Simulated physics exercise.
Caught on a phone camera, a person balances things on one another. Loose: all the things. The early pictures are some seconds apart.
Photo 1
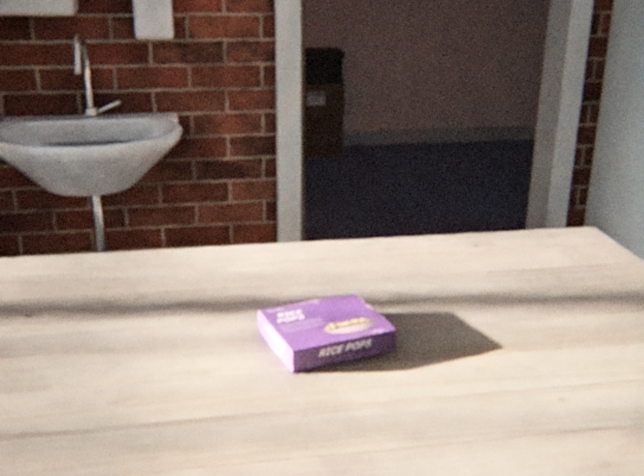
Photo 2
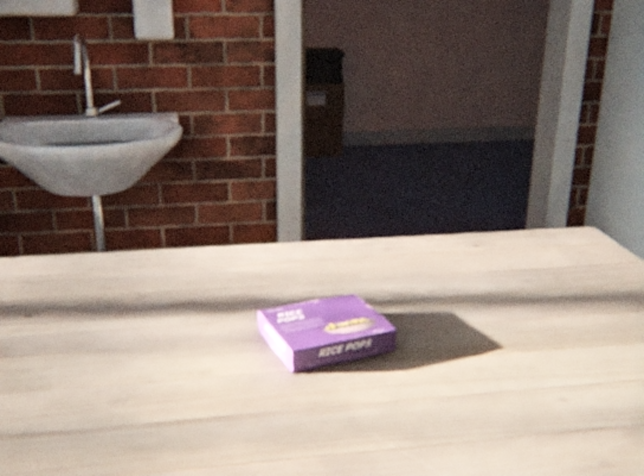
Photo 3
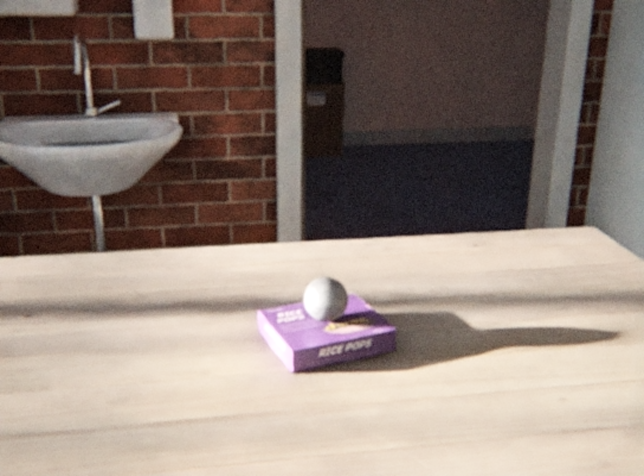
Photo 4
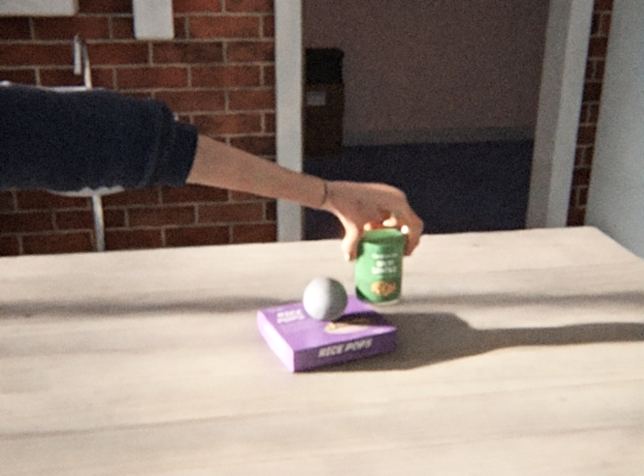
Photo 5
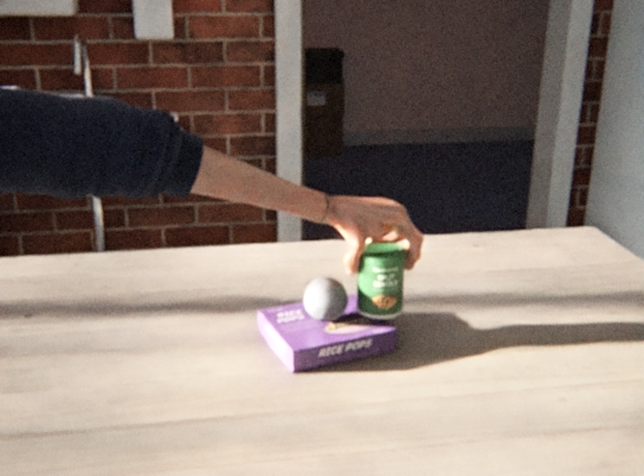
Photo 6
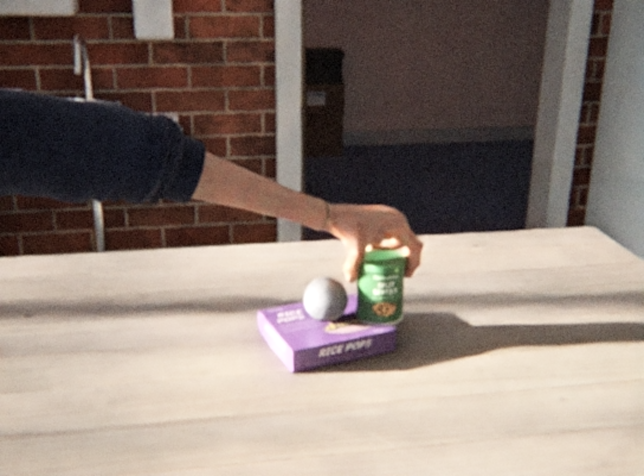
A grey ball appeared on top of the purple Rice Pops box lying on the table, then a hand reached in from the left and lowered a green pot onto the box beside it.
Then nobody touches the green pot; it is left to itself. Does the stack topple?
No: It stays intact.
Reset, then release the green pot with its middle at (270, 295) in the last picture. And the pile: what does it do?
Stands firm.
Then, 0.20 s later than the last frame, all is still.
Then, 0.50 s later than the last frame, green pot resting near (380, 287).
When it is over, all 3 as before. End places, in pixels of the last picture, green pot near (380, 287). The pile keeps its balance.
